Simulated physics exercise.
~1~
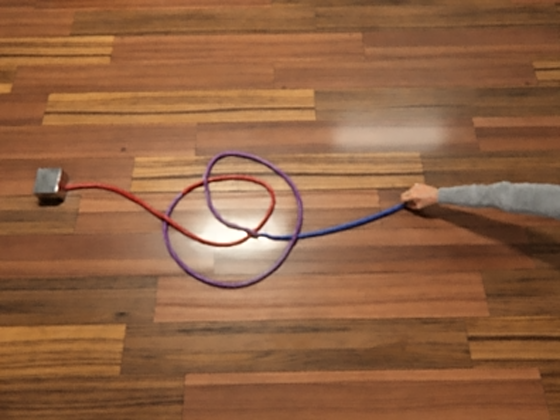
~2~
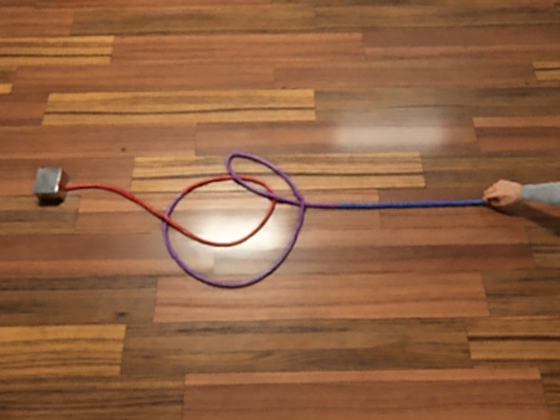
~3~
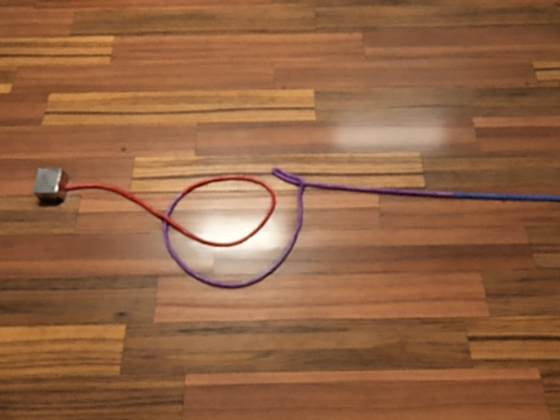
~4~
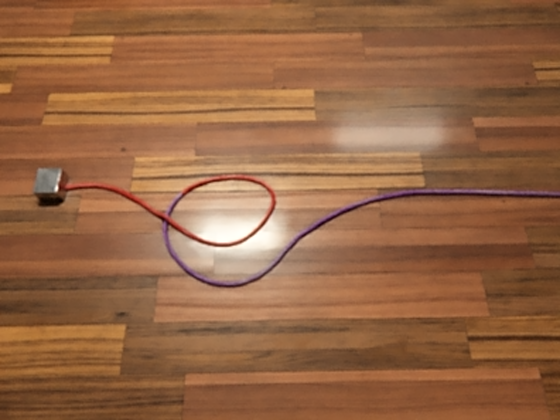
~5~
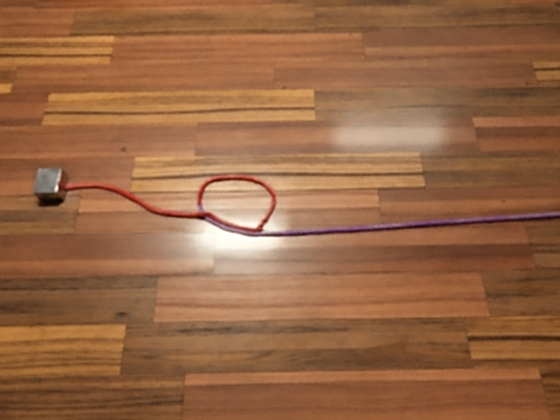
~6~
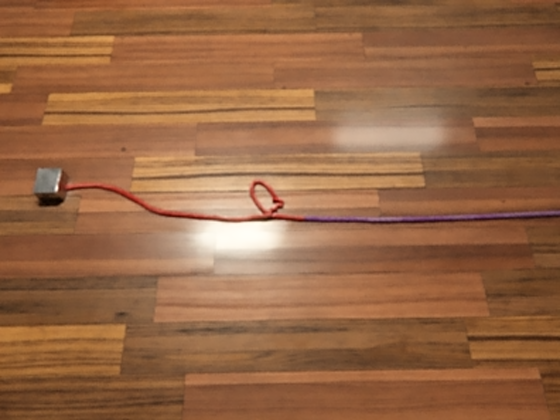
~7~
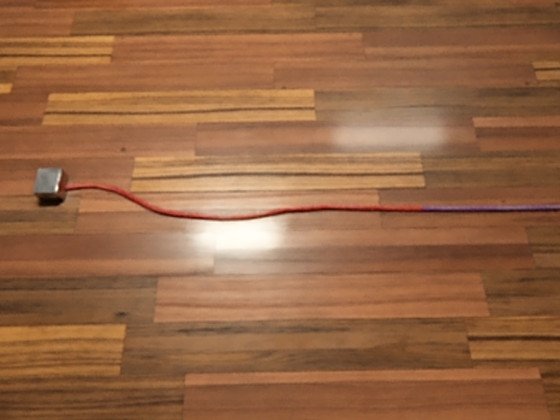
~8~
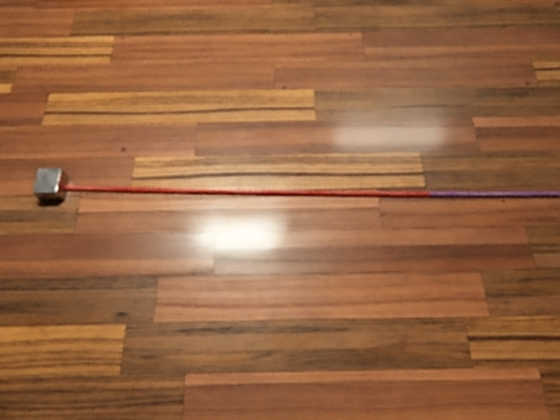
A long rope, red at its left end, purple through the middle and blue at the right, lies in overlapping loops on a striped wooden floor, seen from above. Its red end is fixed to a small grey metal block at the left, while a hand in a grey sleeve holds the blue end. The hand draws the rope rightward and leaves view as the upper purple loop narrows and opens out. The large remaining loop then shrinks to a small red one, which also slips away. The rope is left with a gentle bend, then pulls straight and taut from the still block, with no knot.
